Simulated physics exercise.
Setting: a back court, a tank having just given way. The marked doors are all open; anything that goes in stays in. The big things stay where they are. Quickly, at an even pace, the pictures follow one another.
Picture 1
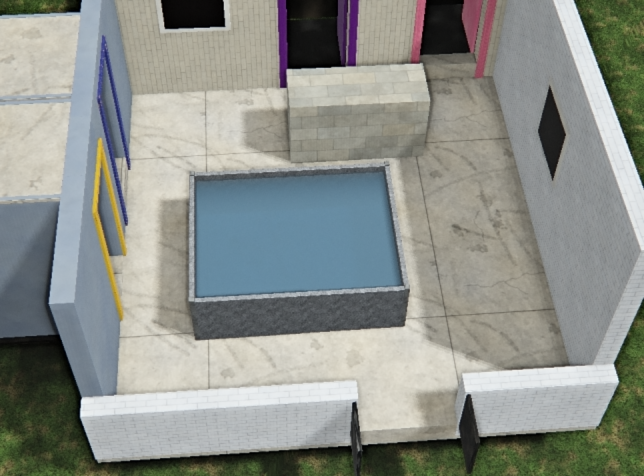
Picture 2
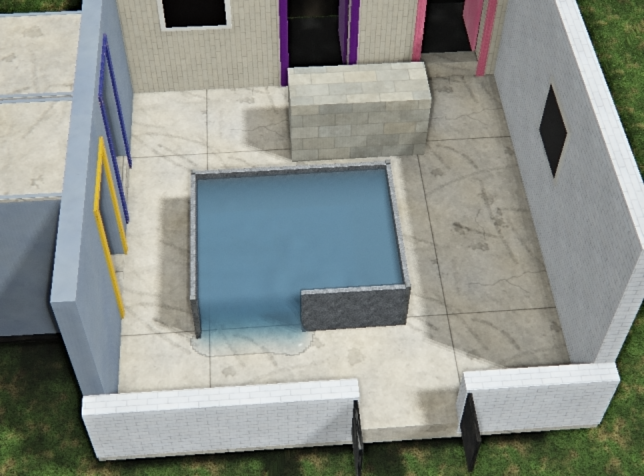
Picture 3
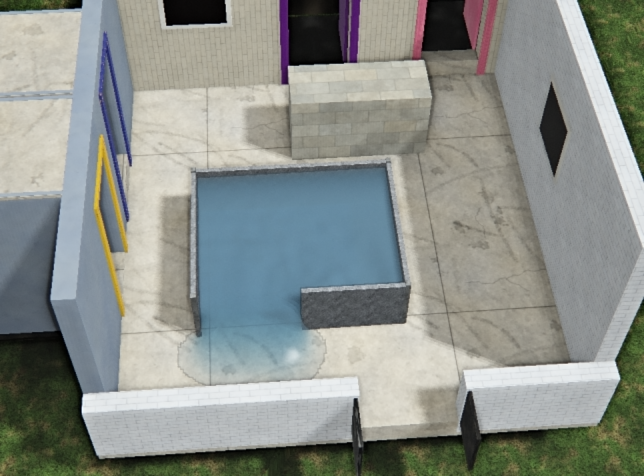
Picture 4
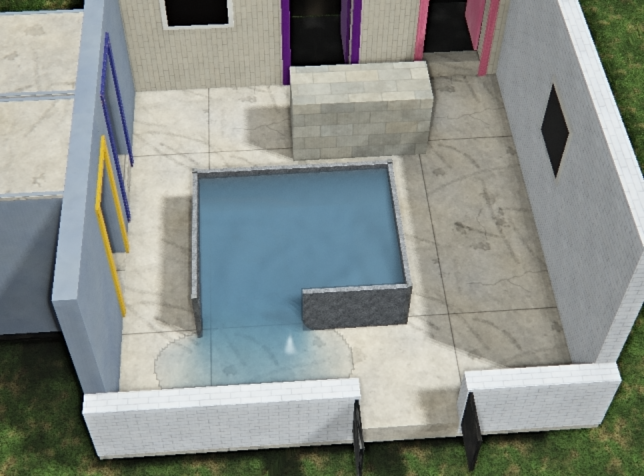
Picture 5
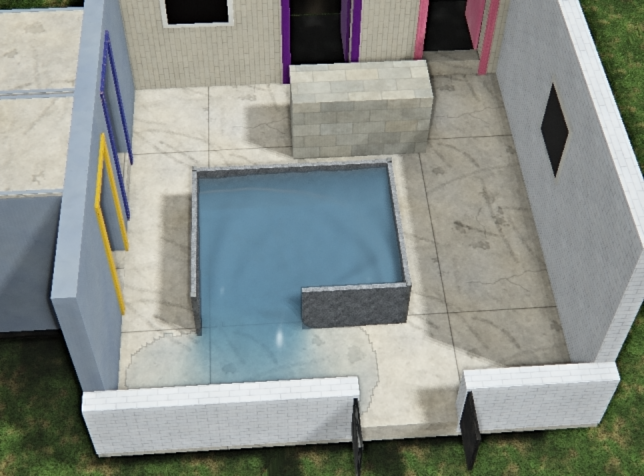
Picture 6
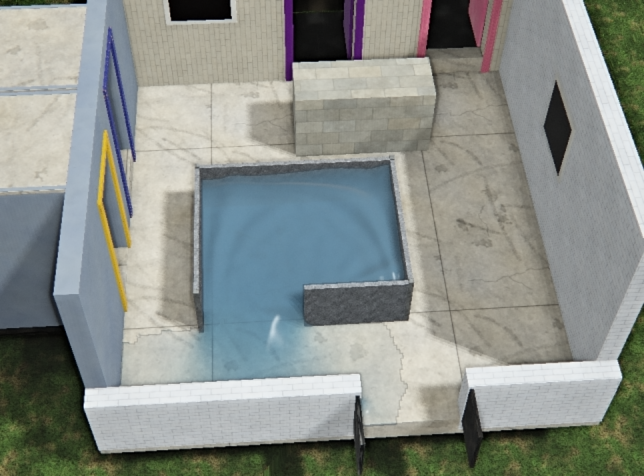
A water tank stands whole, then its front opens and water spreads across the courtyard.
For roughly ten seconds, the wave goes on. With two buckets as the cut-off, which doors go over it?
Door by door: The yellow door goes over two buckets; the purple door stays within two buckets; the pink door stays within two buckets; the blue door stays within two buckets.
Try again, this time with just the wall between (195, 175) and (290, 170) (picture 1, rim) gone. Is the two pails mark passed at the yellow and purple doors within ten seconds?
Yellow door: Above the limit; purple door: Above the limit.
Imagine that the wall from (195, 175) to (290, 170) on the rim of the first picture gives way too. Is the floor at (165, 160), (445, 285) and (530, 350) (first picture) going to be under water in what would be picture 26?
Submerged, unwetted, unwetted.
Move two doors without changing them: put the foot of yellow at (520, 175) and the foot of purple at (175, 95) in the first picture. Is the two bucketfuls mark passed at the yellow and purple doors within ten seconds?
Short version: The yellow door tops the limit and the purple door tops the limit.
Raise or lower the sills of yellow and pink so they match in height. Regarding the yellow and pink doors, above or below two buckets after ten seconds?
My reading: The yellow one lets less in; the pink one passes that mark.
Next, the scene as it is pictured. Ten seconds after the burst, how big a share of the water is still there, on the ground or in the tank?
About 88 per cent.
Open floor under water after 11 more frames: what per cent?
The answer is around 45 per cent.
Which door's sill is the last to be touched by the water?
It's the door marked pink.
A moment on, water covers 20 % of the floor; the yellow door not reached, the purple door not reached, the pink door not reached, the blue door not reached.
Next, water covers 45 % of the floor; the yellow door under two buckets in, the purple door not reached, the pink door not reached, the blue door wet at the sill, nothing in.
Then, water covers 65 % of the floor; the yellow door over two buckets in, the purple door not reached, the pink door not reached, the blue door wet at the sill, nothing in.
Later, water covers 95 % of the floor; the yellow door over two buckets in, the purple door wet at the sill, nothing in, the pink door wet at the sill, nothing in, the blue door wet at the sill, nothing in.
In the end, water covers 100 % of the floor; the yellow door far over two buckets in, the purple door under two buckets in, the pink door wet at the sill, nothing in, the blue door wet at the sill, nothing in.
